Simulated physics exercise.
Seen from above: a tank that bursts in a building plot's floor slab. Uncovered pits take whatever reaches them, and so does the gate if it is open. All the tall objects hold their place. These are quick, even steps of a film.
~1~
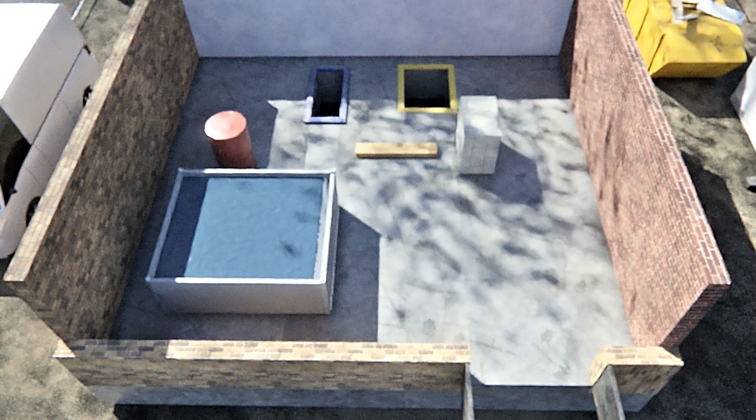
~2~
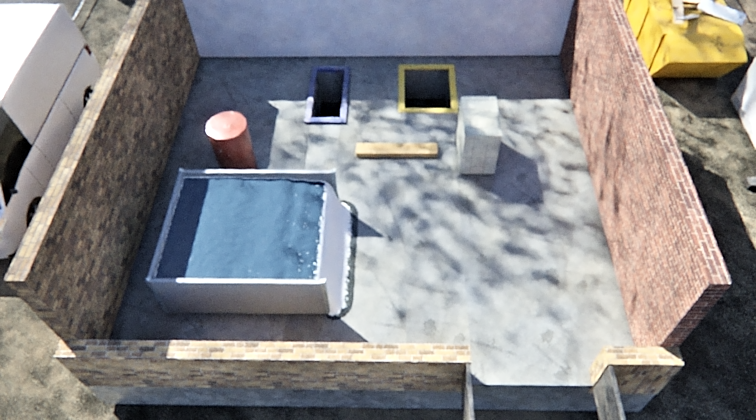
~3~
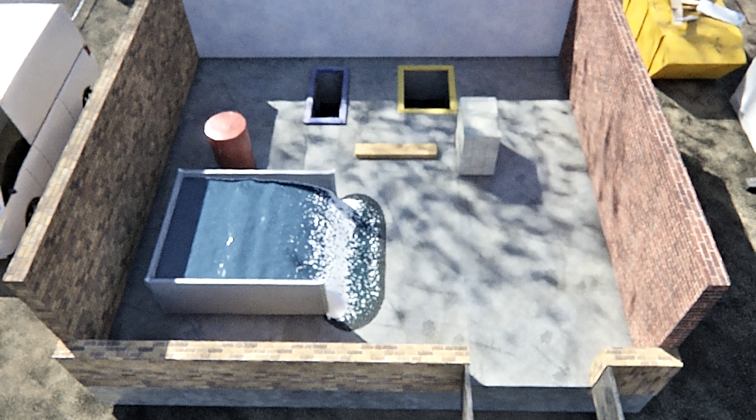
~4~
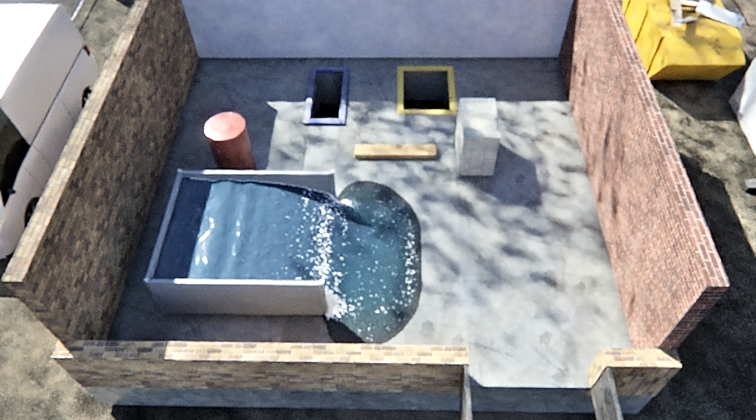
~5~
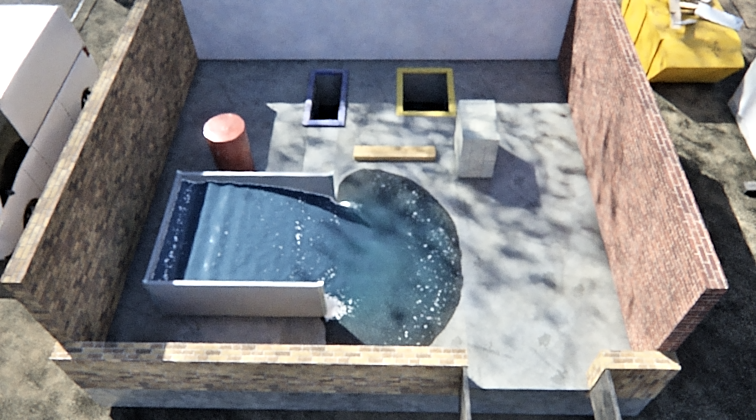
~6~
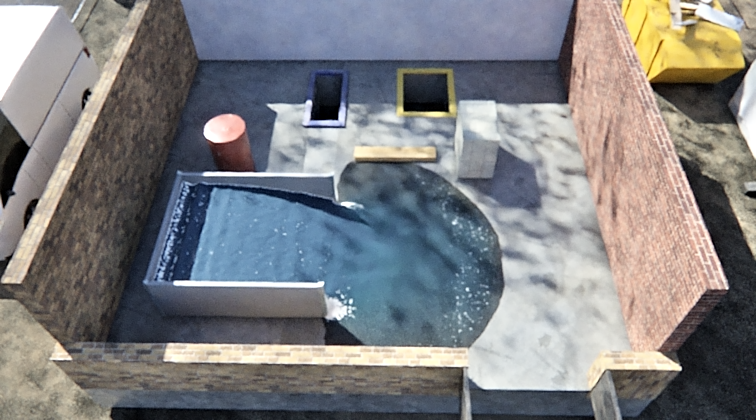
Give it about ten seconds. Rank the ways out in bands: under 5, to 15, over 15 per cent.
The gate takes more than 15 %; the blue pit takes less than 5 %; the yellow pit takes more than 15 %.
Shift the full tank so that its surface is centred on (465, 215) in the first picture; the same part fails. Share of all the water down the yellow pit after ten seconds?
In per cent: Yellow 25.
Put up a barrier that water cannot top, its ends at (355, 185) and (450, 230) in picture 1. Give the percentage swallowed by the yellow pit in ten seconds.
Parts in a hundred: Yellow 8.
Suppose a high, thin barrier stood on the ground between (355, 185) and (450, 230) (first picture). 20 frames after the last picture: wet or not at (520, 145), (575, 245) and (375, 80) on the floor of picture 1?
In turn: Flooded, under water, not flooded.
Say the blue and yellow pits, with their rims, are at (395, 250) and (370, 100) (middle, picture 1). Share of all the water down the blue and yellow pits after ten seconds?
Per cent: Blue 50, yellow 2.
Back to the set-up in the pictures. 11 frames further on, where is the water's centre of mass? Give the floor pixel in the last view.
Around (404, 257).
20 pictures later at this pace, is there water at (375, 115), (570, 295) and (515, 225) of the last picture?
One after the other: Wet, wet, awash.
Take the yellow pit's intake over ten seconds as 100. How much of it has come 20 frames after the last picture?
I make it 10 per cent.
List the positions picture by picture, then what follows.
The water tank at (248, 225) is whole and still, in the first picture.
Water pours out at (330, 247) and has run to (344, 204), in the second picture.
The front is at (364, 199), out from the gap at (329, 248), in the third picture.
Water pours out at (329, 250) and has run to (378, 340), in the fourth picture.
Water pours out at (328, 252) and has run to (445, 216), in the fifth picture.
The front is at (497, 289), out from the gap at (328, 253), in the sixth picture.
A moment on, water covers 40 % of the floor; the gate 0 %, the blue pit 0 %, the yellow pit 0 %.
Next, water covers 45 % of the floor; the gate 2 %, the blue pit 0 %, the yellow pit 0 %.
Then, water covers 55 % of the floor; the gate 8 %, the blue pit 0 %, the yellow pit 2 %.
Later, water covers 60 % of the floor; the gate 18 %, the blue pit 0 %, the yellow pit 9 %.
In the end, water covers 90 % of the floor; the gate 24 %, the blue pit 0 %, the yellow pit 19 %.
